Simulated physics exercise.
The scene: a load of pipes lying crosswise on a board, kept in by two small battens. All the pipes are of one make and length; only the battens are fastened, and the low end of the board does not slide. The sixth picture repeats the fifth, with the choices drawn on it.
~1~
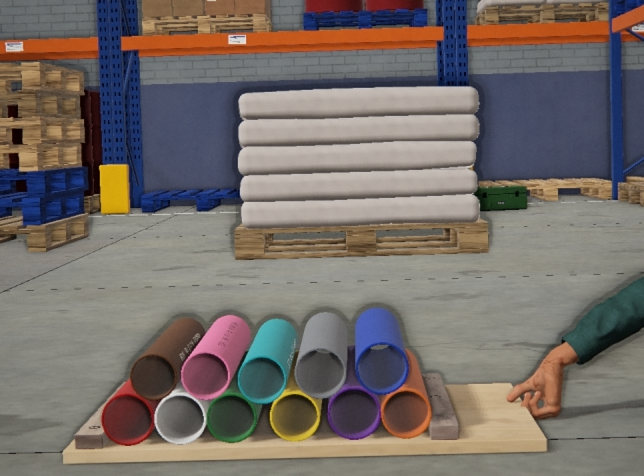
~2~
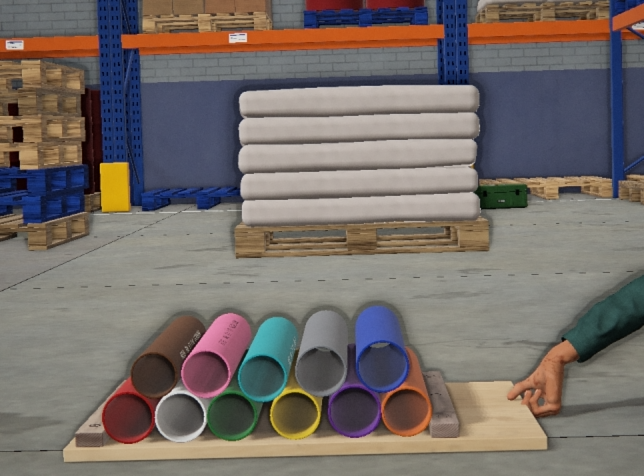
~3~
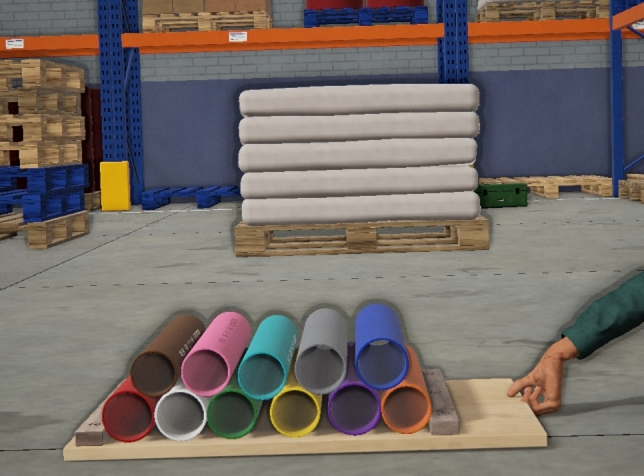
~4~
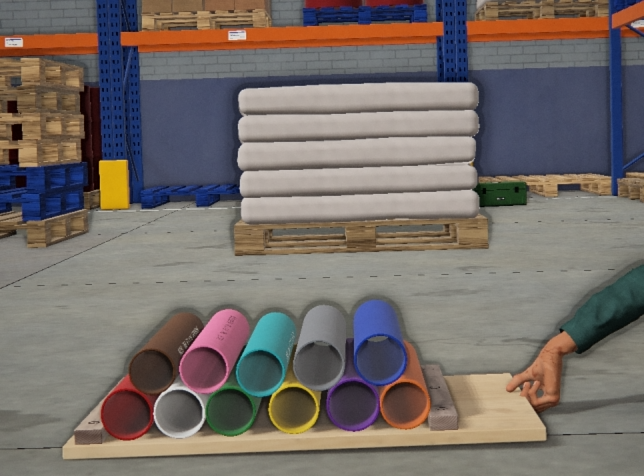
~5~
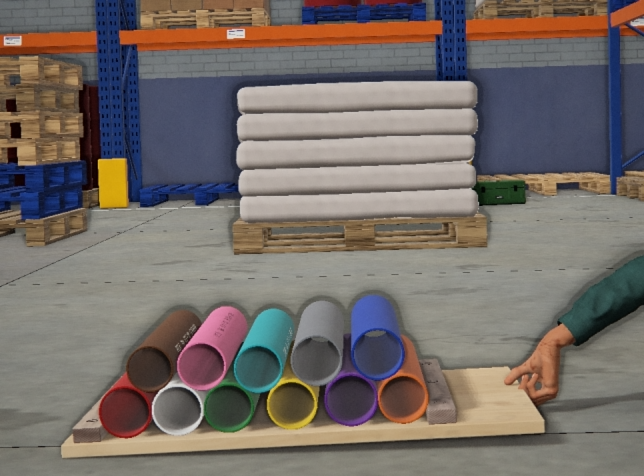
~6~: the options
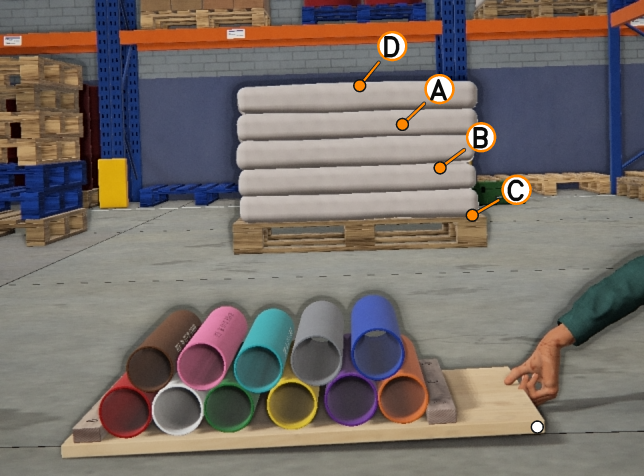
Coloured pipes lie stacked in two rows on a pale wooden board between small blocks, with brown, pink, turquoise, grey and blue above red, white, green, yellow, purple and orange. The steady, front-on view shows a warehouse floor, with long pale rolls piled on a pallet behind and blue-and-orange racking beyond. At right, a green-sleeved hand keeps touching the board's end as board and pipes shift very slightly.
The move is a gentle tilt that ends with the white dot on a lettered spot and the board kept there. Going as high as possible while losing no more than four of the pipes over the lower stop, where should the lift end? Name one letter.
At most to C.
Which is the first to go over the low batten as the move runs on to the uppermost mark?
It is the brown one.
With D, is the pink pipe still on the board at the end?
No, with D.
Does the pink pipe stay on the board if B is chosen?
The pink pipe: No.
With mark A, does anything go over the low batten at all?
Yes.
On the copy, A at (402, 124); B at (440, 168); C at (472, 215); D at (360, 86); the white dot at (537, 427).
On C. First, board at 17°.
Then, board at 28°.
Finally, board at 28°, none over the low batten.
By contrast, A eleven over the low batten; B ten over the low batten; D eleven over the low batten.
